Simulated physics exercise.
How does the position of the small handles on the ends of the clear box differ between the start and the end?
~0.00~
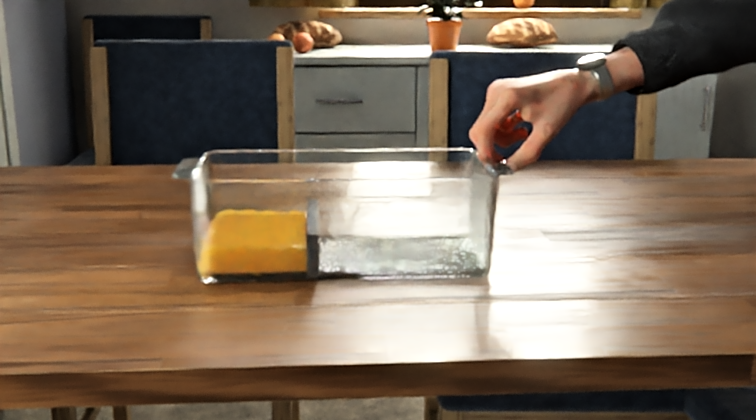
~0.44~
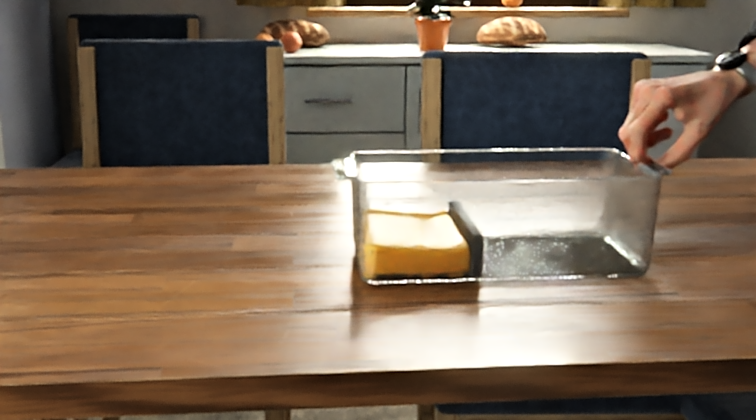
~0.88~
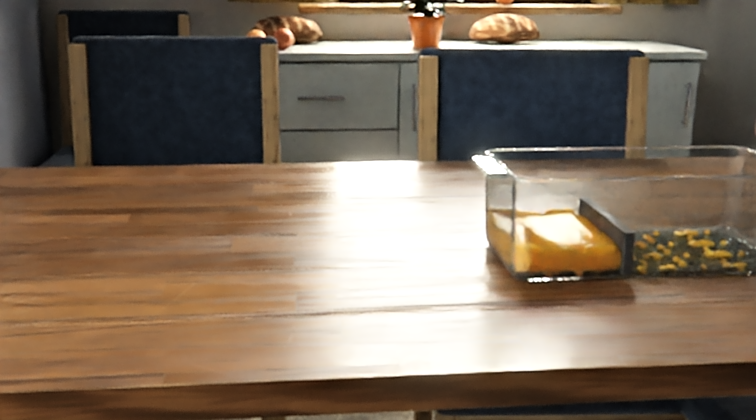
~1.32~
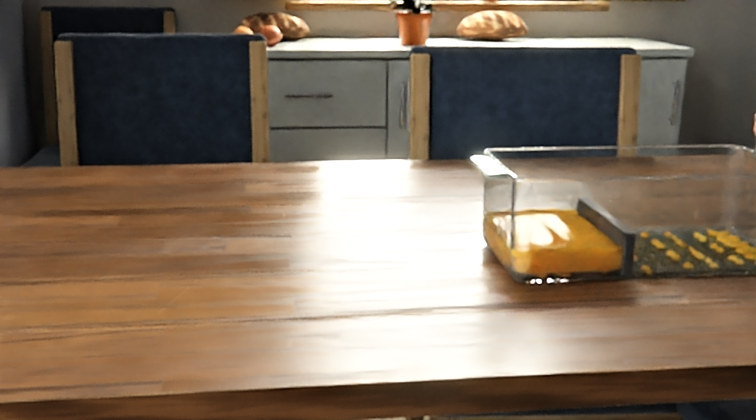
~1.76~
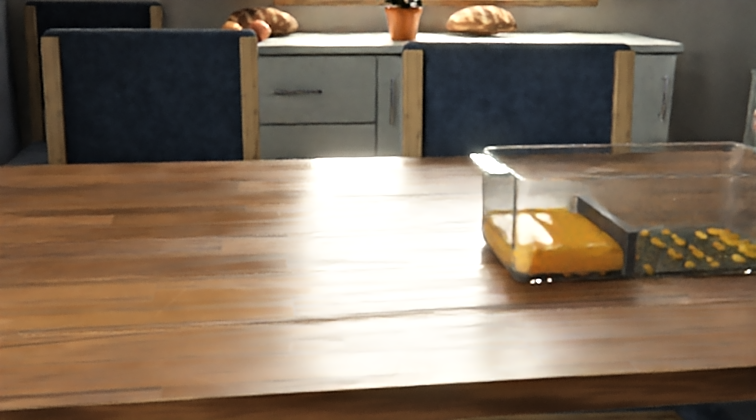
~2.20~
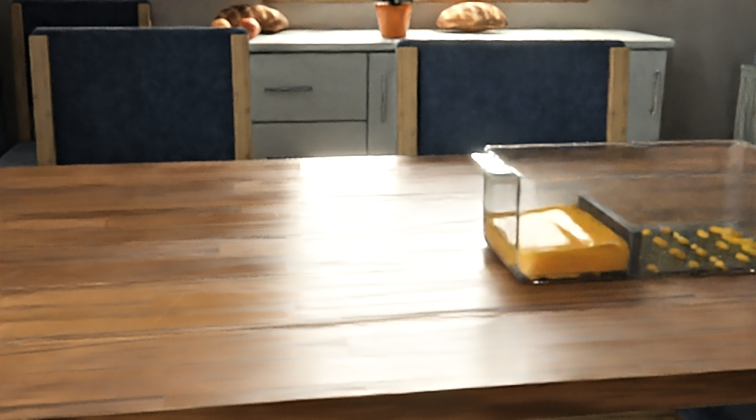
At the start both handles are in view, one left of centre and the other to the right by the hand. By the end they have moved to the right, so the left handle is right of centre and the other is out of view.
